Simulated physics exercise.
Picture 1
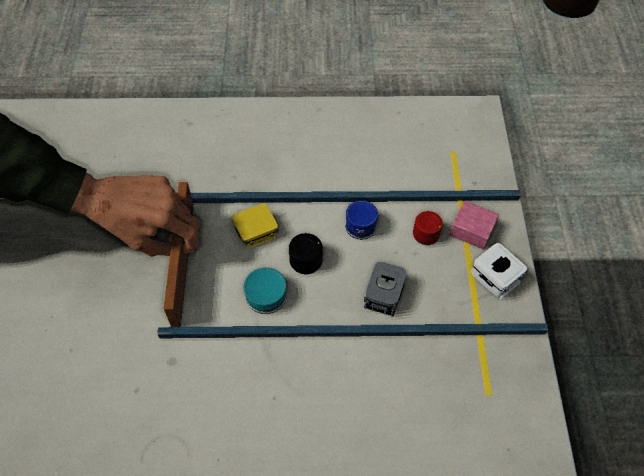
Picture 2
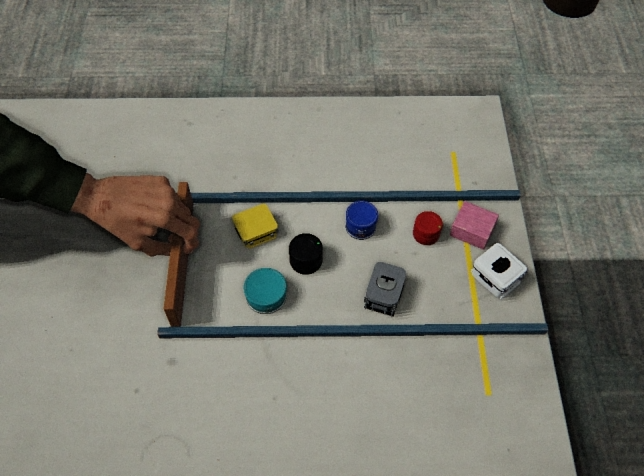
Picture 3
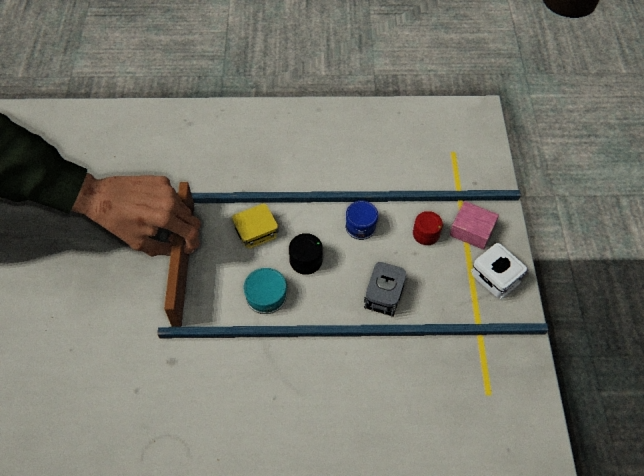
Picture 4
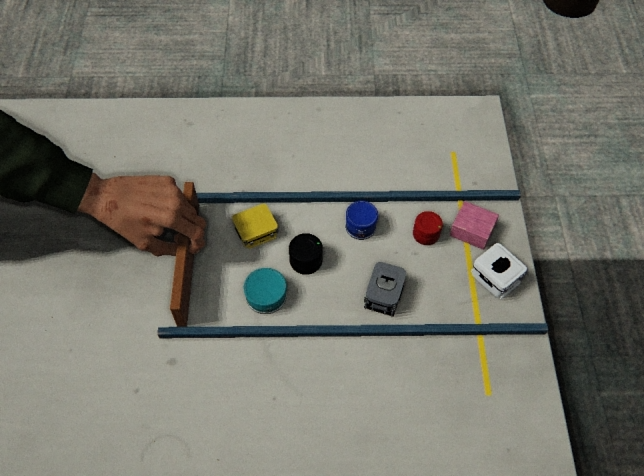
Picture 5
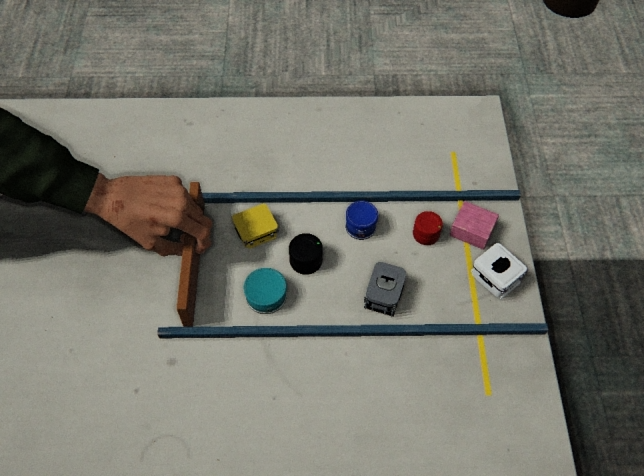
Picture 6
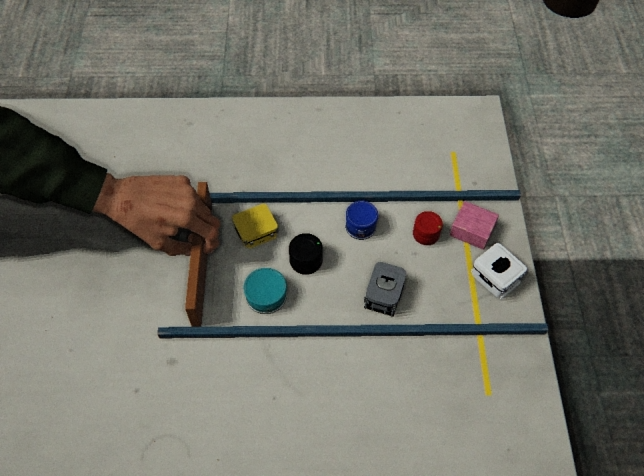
A pale tabletop above grey carpet is seen from high overhead, with two blue rails running across it and a yellow tape line crossing near the right end. Between the rails sit yellow, black, turquoise, blue, grey, red, pink and white objects, the last two by the tape. A dark-sleeved hand holds a brown board at left, then slides it slightly rightward while the objects and camera stay still.
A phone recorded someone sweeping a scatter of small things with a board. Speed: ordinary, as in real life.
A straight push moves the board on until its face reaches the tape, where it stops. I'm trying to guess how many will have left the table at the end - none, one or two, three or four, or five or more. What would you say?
I would say one or two.
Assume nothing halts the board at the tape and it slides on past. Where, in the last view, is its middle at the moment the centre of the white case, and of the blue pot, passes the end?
The middle is at (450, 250) when it's the white case, and at (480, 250) when it's the blue pot.
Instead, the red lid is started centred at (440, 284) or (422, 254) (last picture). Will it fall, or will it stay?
At the first spot it drops over the edge, and at the second it remains in place.
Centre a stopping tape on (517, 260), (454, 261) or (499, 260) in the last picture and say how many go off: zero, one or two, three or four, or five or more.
At least five; either one or two; at least five.
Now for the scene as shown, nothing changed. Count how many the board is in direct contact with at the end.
My count gives 3.
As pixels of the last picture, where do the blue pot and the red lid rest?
Final spots - blue pot (516, 214), red lid (519, 245).
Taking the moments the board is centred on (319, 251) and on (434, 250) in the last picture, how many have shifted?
I count 4 first and 8 after.
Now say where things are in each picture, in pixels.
White case (498, 271); pink block (474, 225); red lid (428, 228); board (180, 253); tape (469, 261), in the first picture.
Pink block (474, 225); board (180, 253), in the second picture.
Red lid (428, 228); blue pot (361, 221), in the third picture.
White case (498, 271); grey case (385, 289), in the fourth picture.
Pink block (474, 225); turquoise pot (266, 291), in the fifth picture.
White case (498, 271); pink block (474, 225); red lid (428, 228); board (200, 252); tape (469, 261), in the sixth picture.
Soon after, none off yet; white case at rest near (498, 271); pink block at rest near (474, 225); red lid at rest near (428, 228).
In the end, the number that fall off is one or two; gone, pink block and white case.
